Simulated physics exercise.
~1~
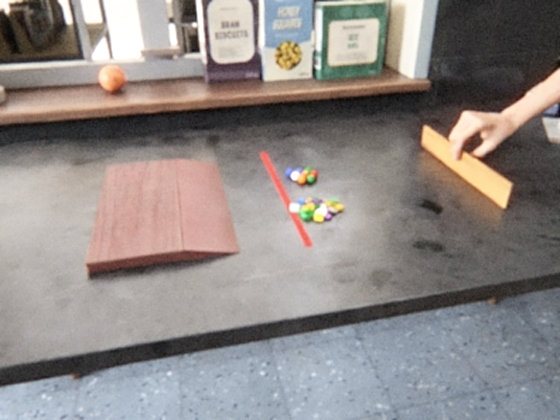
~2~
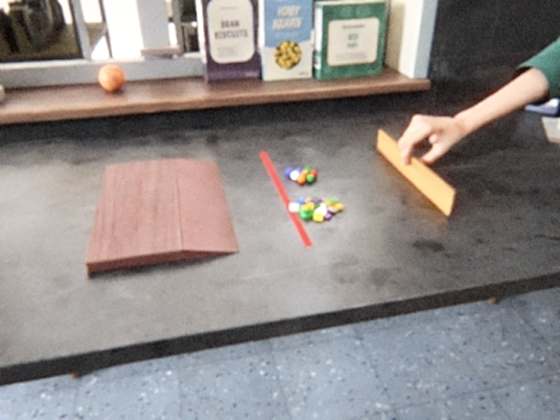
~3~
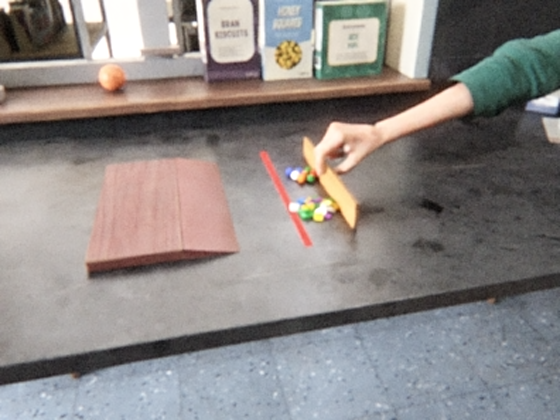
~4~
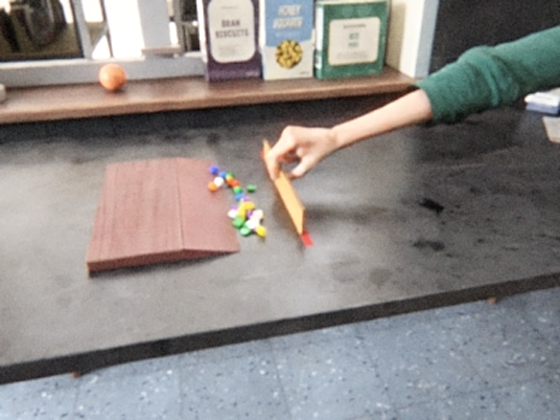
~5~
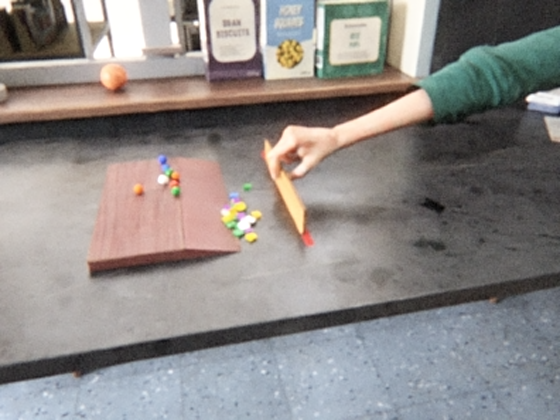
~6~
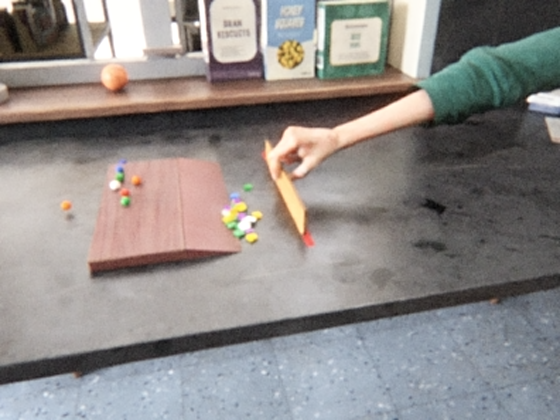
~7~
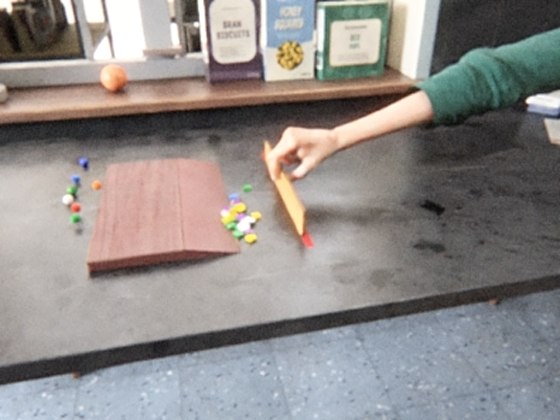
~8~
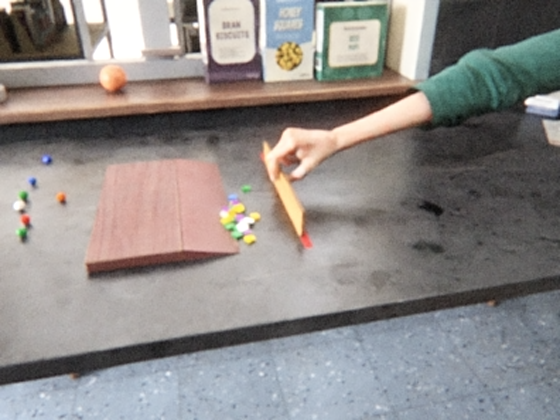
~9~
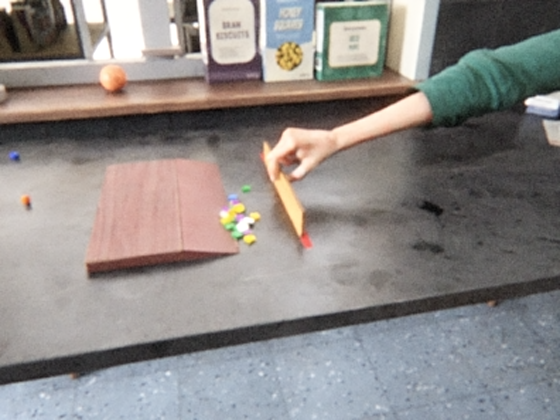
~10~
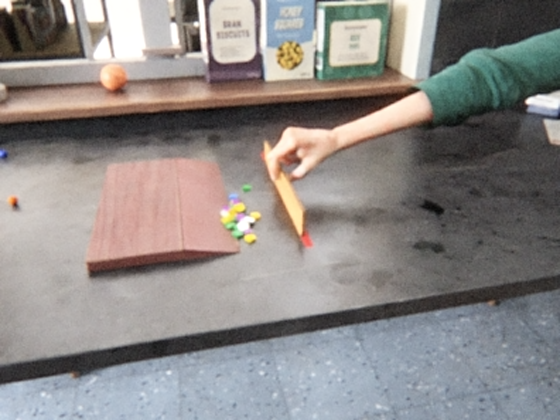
A hand swept an orange strip of wood left into two clusters of colourful little pieces and stopped at the red tape; the far cluster ran over the low brown wedge and away left, while the near one mostly stayed short of it.
